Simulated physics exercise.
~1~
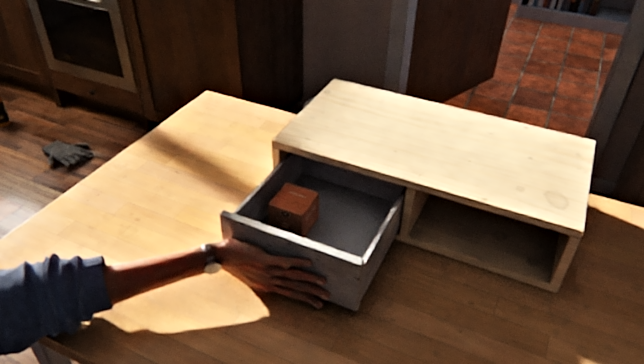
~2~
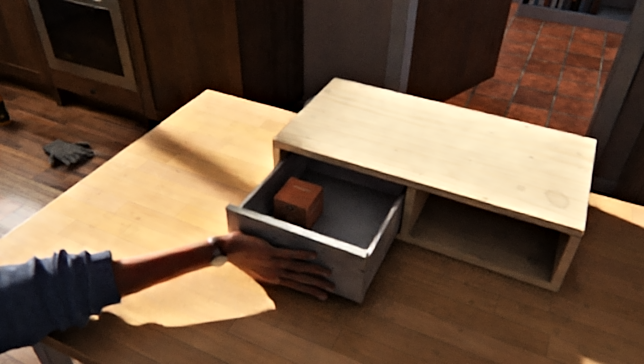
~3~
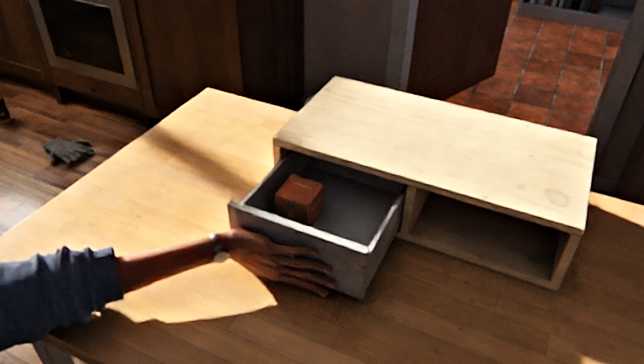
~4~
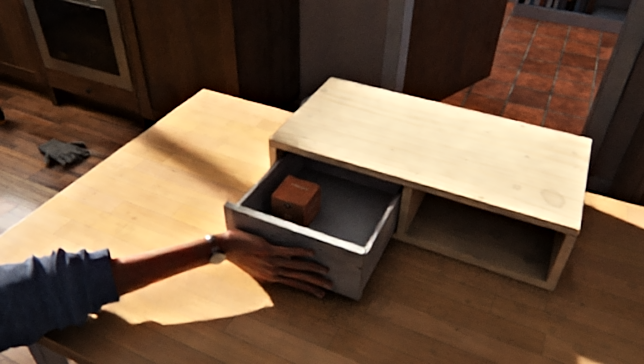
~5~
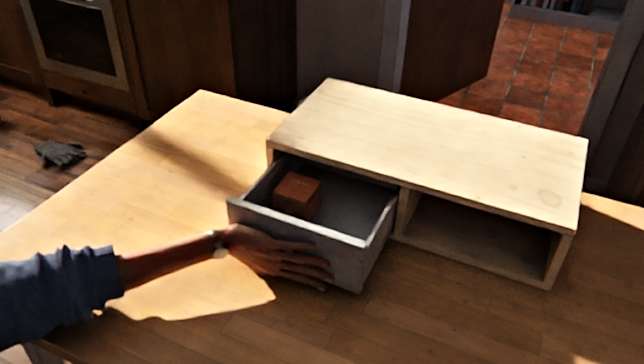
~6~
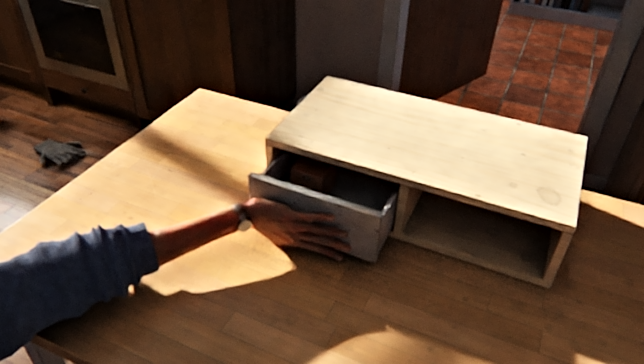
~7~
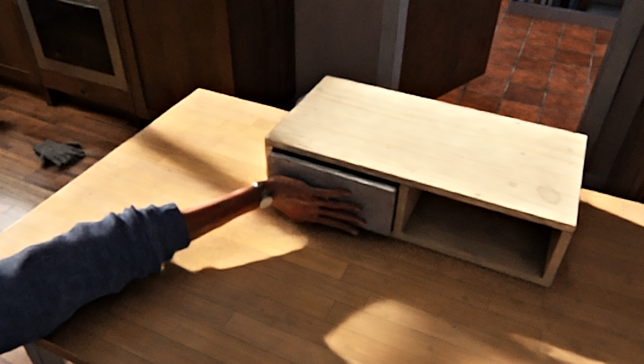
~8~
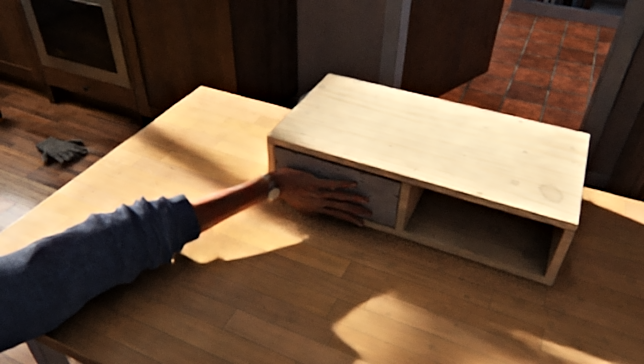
A hand pushing a grey drawer holding a small orange-brown box into a pale wooden chest until it shuts flush.
